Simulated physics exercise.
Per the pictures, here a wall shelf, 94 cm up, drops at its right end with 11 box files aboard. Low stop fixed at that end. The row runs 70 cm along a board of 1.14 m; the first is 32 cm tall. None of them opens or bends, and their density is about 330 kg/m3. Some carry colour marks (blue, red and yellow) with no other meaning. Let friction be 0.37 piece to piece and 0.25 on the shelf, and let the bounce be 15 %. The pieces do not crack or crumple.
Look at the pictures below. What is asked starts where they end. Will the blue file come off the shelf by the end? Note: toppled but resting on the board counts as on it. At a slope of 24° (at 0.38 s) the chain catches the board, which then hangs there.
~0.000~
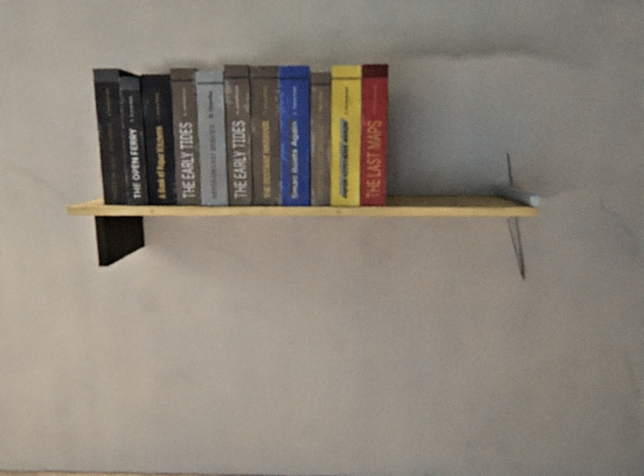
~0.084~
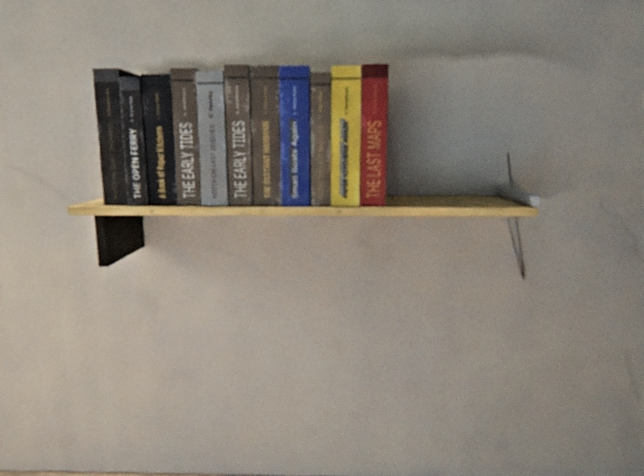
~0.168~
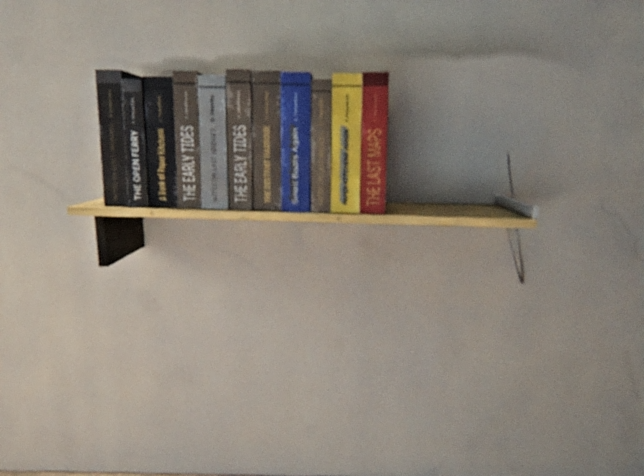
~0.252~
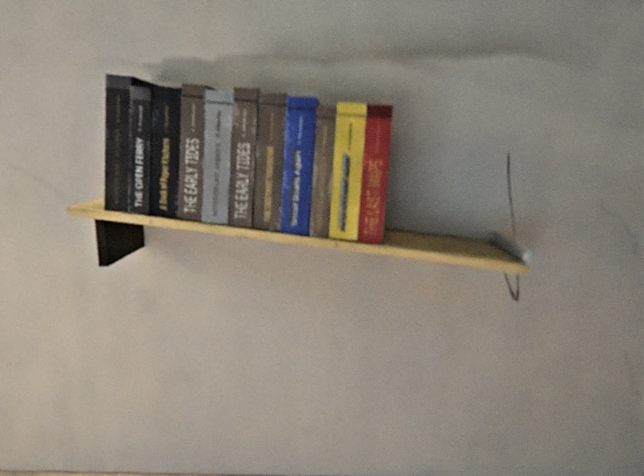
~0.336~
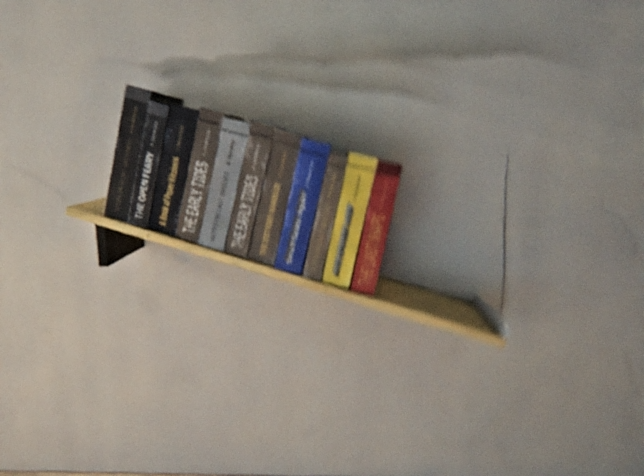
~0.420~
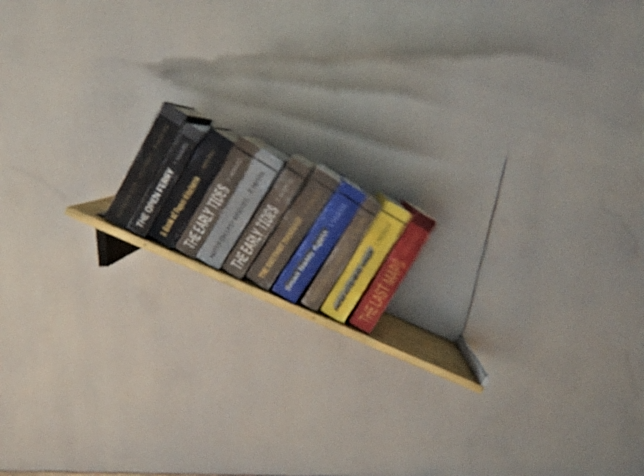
Yes, it ends off the shelf.
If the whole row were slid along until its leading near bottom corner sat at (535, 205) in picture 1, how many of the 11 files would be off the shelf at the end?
0 in total.
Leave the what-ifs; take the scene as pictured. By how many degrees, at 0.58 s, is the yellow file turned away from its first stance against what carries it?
Around 40° from its start.
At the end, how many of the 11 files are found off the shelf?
I count 3.
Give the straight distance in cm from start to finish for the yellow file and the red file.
Yellow: About 170 cm, red: About 150 cm.
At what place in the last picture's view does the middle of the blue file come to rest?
Near (547, 460).
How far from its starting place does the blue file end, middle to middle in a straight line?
Roughly 120 cm.
Around 0.58 s, none of the 11 files off the shelf, 11 disturbed; blue file tipped 41°; red file tipped 48°.
Around 0.86 s, none of the 11 files off the shelf, 11 disturbed; blue file tipped 51°; red file on its side.
Around 1.50 s, 3 of the 11 files off the shelf; blue file upside down; yellow file on its side.
Finally (2.6 s), 3 of the 11 files off the shelf; blue file upside down; yellow file on its side; red file on its side. Seen by the last camera, middles, blue file near (547, 460).
